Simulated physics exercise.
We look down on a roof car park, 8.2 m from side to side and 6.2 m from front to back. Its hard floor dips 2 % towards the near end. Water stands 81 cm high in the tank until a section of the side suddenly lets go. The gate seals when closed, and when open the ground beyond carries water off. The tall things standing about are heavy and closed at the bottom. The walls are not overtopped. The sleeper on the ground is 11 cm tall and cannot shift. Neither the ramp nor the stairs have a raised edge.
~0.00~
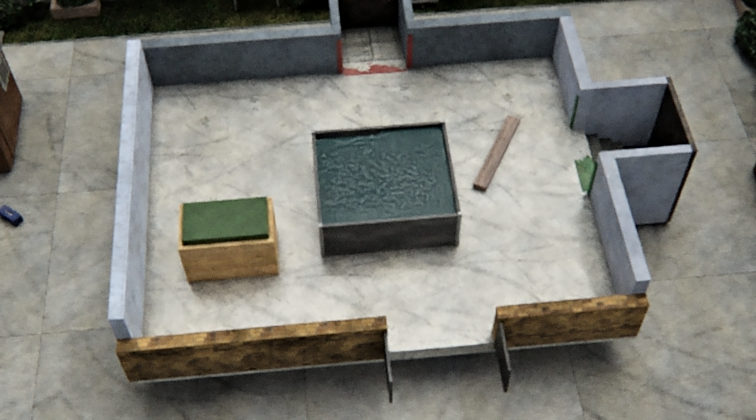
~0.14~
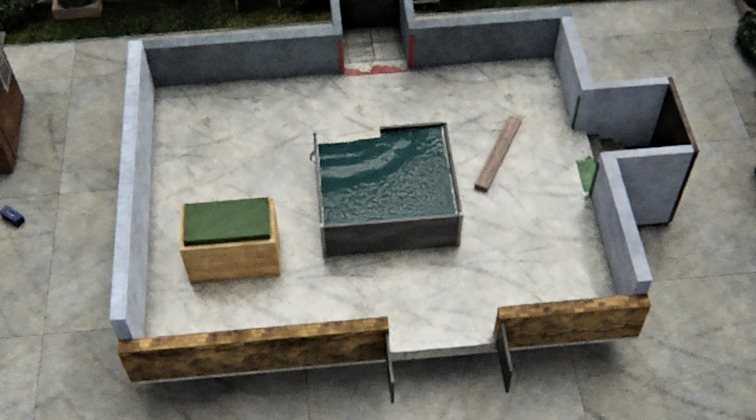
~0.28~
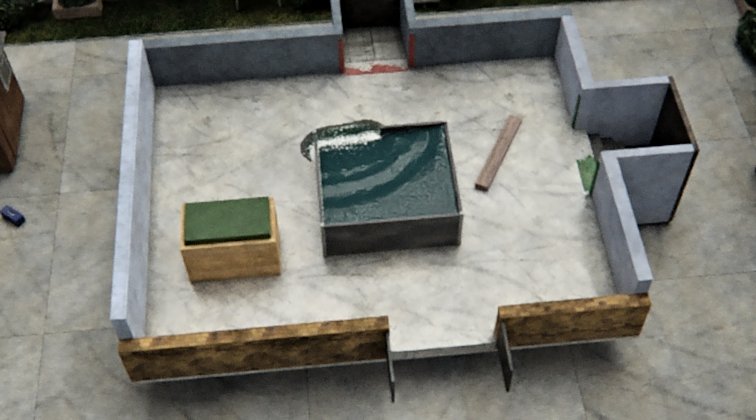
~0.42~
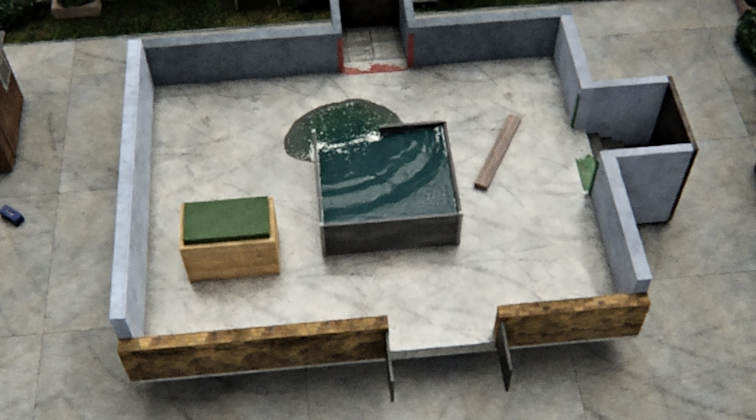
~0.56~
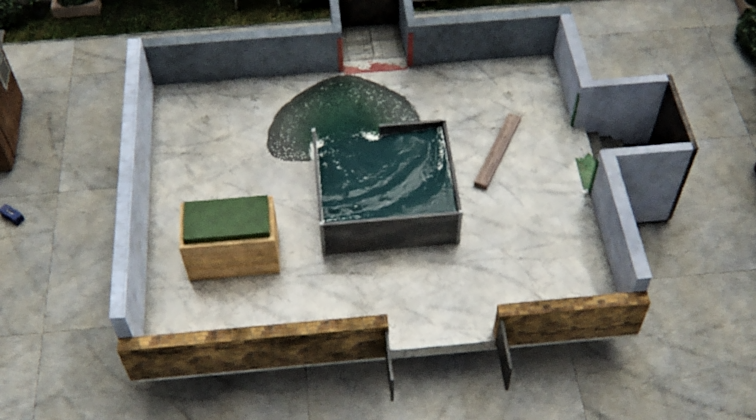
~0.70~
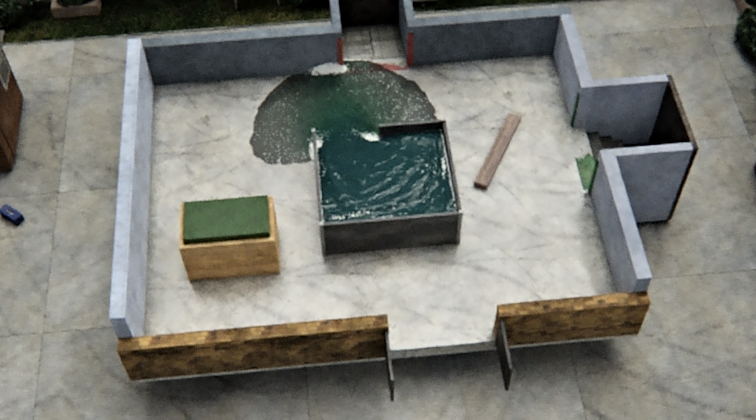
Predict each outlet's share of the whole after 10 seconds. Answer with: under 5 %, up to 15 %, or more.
Shares: The gateway takes not even 5 %; the flight of stairs down (marked green) takes under 5 %; the basement ramp (marked red) takes above 15 %.
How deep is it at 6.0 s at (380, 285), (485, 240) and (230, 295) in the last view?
About 0, 0 and 1 cm.
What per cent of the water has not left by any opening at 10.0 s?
About 68 per cent.
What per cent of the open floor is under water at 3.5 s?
About 40 per cent.
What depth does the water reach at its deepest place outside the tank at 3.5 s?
Roughly 28 cm.
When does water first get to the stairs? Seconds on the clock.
Stairs 4.0 s.
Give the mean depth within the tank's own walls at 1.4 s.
About 56 cm.
After 1.4 s water covers 20 % of the floor and is deepest (46 cm) near (341, 155); gone so far, the gateway 0 %, the flight of stairs down (marked green) 0 %, the basement ramp (marked red) 3 %.
After 2.2 s water covers 25 % of the floor and is deepest (50 cm) near (154, 86); gone so far, the gateway 0 %, the flight of stairs down (marked green) 0 %, the basement ramp (marked red) 9 %.
After 3.5 s water covers 40 % of the floor and is deepest (28 cm) near (163, 105); gone so far, the gateway 0 %, the flight of stairs down (marked green) 0 %, the basement ramp (marked red) 17 %.
After 6.0 s water covers 65 % of the floor and is deepest (25 cm) near (144, 360); gone so far, the gateway 0 %, the flight of stairs down (marked green) 0 %, the basement ramp (marked red) 24 %.
After 10.0 s water covers 95 % of the floor and is deepest (16 cm) near (144, 360); gone so far, the gateway 2 %, the flight of stairs down (marked green) 1 %, the basement ramp (marked red) 29 %.
